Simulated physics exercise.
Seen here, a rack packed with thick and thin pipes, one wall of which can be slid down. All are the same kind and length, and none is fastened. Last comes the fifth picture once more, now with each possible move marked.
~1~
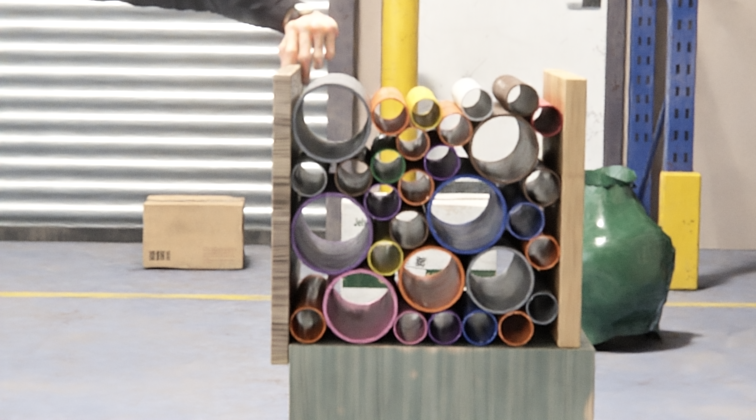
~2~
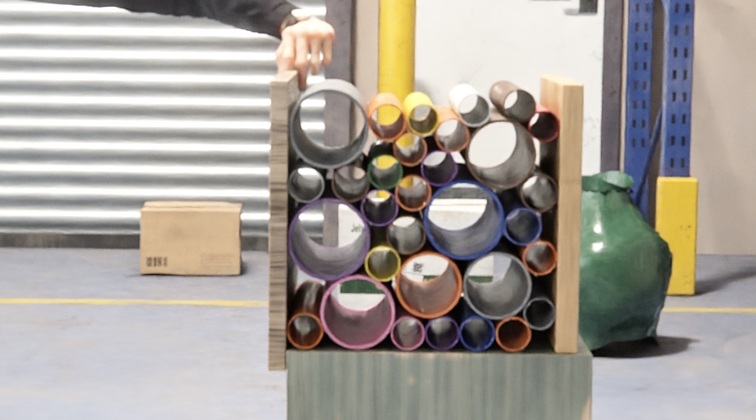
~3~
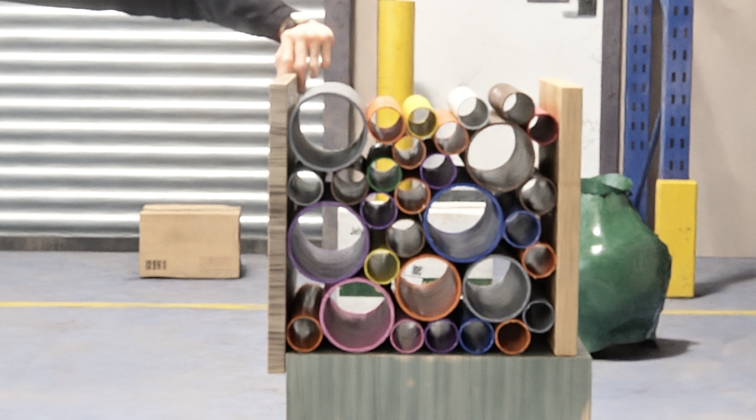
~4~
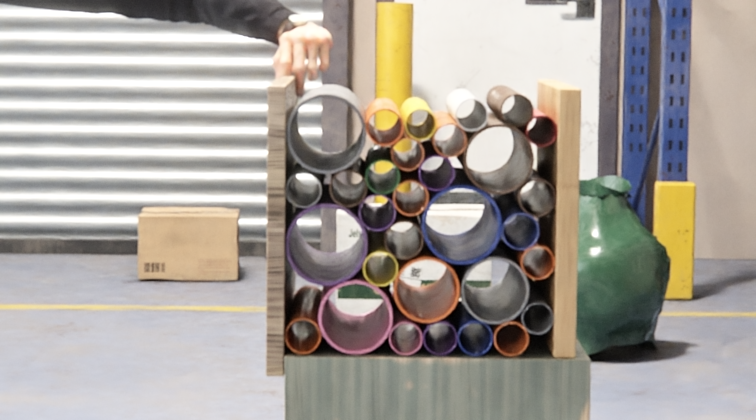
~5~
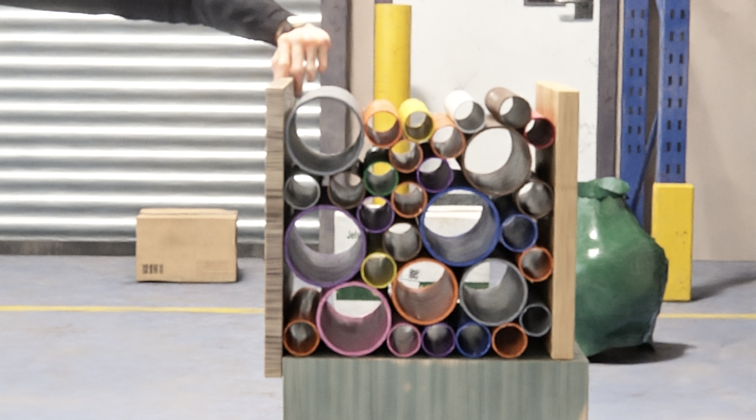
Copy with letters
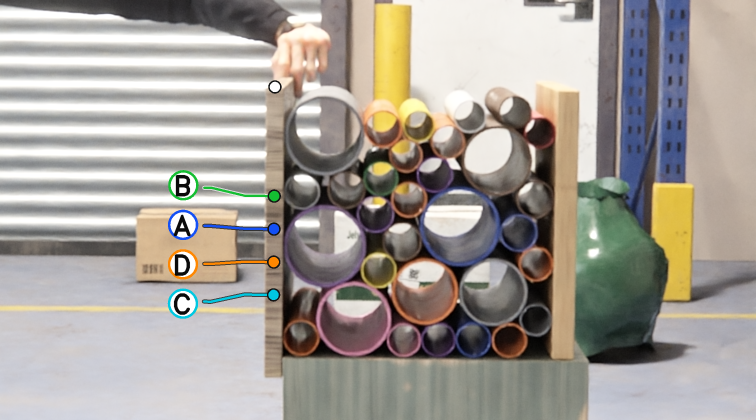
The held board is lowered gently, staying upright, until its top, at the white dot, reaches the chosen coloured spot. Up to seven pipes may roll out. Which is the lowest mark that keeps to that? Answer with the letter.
Slide it to C.
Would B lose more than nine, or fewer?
At B, fewer than nine.
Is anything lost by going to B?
No, at B.
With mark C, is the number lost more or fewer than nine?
At C, fewer than nine.
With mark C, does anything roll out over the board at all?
At C: Yes.
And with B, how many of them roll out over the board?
The count is none.
On the marked copy, A at (274, 229); B at (275, 196); C at (274, 295); D at (274, 262); the white dot at (275, 87).
With C. Early on, top of the board (284, 174).
Further on, top of the board (283, 272).
At the end, top of the board (283, 294), two out over the board.
As for the rest, A two out over the board; B none out over the board; D two out over the board.
